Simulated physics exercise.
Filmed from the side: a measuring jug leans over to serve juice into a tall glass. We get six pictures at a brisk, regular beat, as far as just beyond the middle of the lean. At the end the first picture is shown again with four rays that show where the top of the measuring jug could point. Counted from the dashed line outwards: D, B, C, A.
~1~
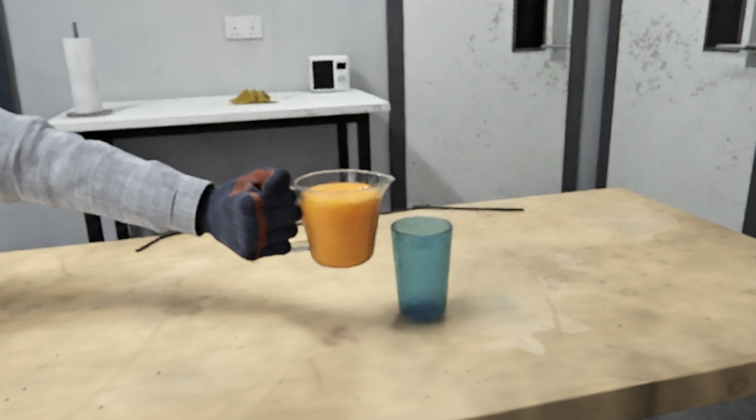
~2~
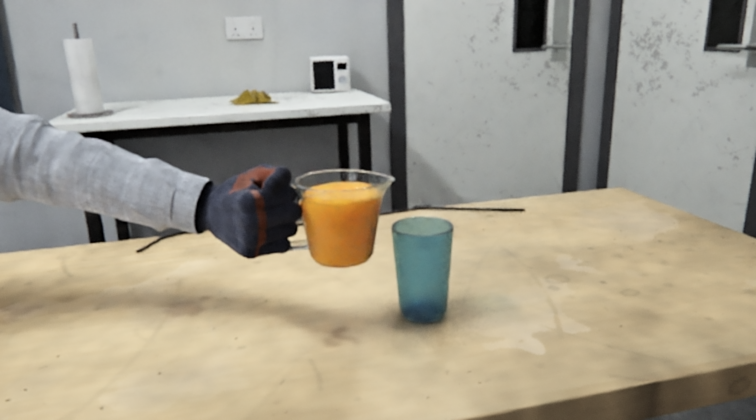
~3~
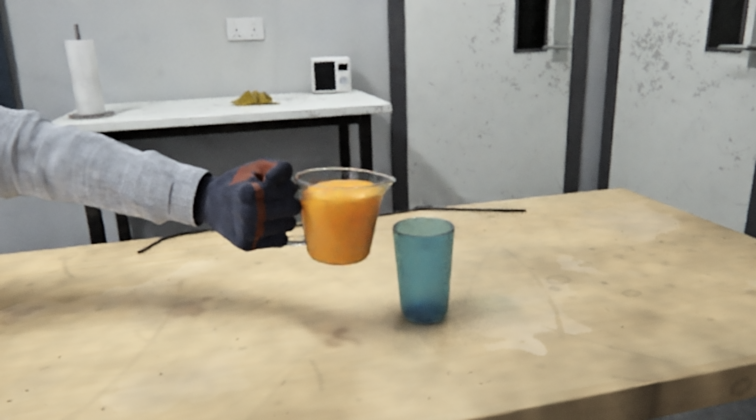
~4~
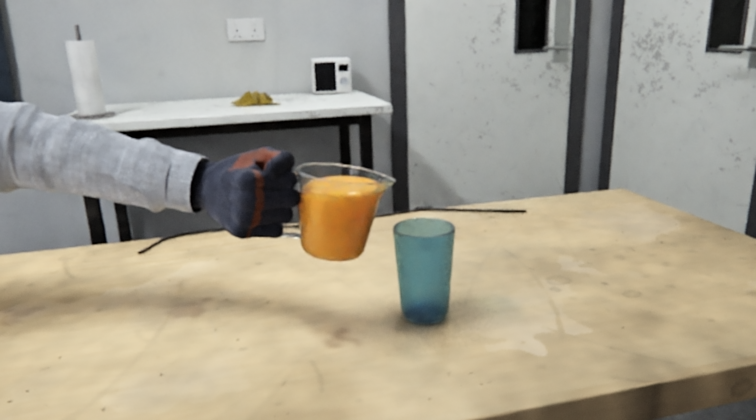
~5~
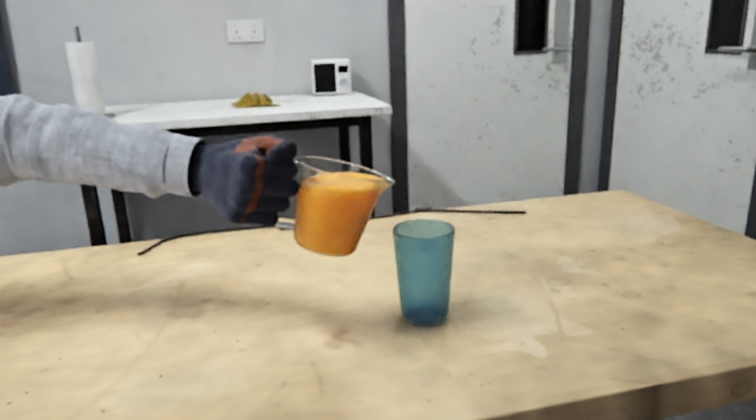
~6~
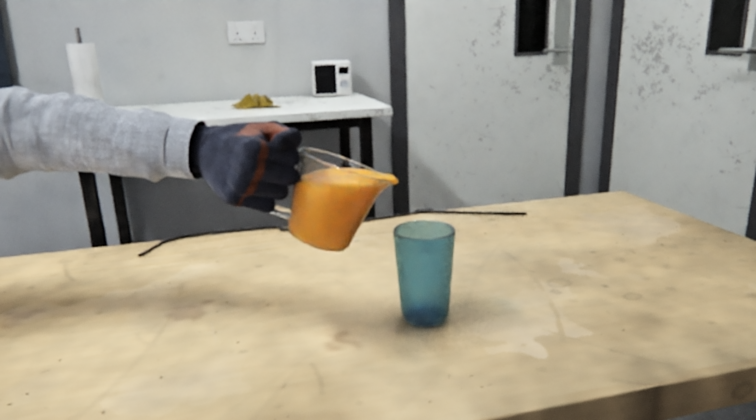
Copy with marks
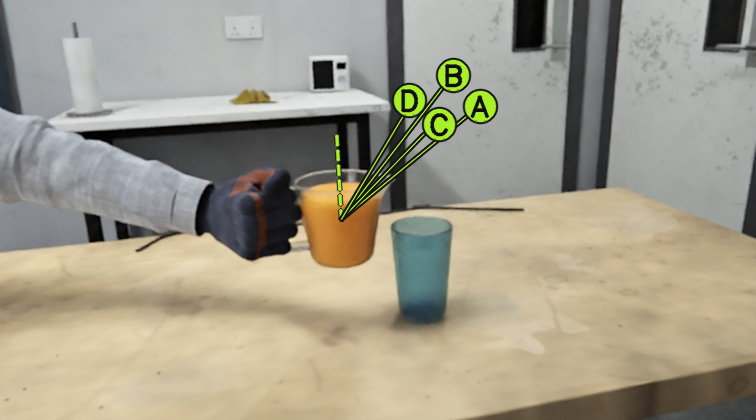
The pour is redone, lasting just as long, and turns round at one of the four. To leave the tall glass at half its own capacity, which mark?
Line C.
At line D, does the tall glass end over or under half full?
Under.
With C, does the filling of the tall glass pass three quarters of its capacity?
No.
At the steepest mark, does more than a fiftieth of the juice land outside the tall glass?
No, it does not.
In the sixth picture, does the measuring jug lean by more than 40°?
No.
In lime, A at (466, 116); B at (442, 88); C at (423, 134); D at (402, 116).
With A, the tall glass ends with about 65 % of what it can hold.
With B, the tall glass ends with about 37 % of what it can hold.
With C, the tall glass ends with about 50 % of what it can hold.
With D, the tall glass ends with about 25 % of what it can hold.
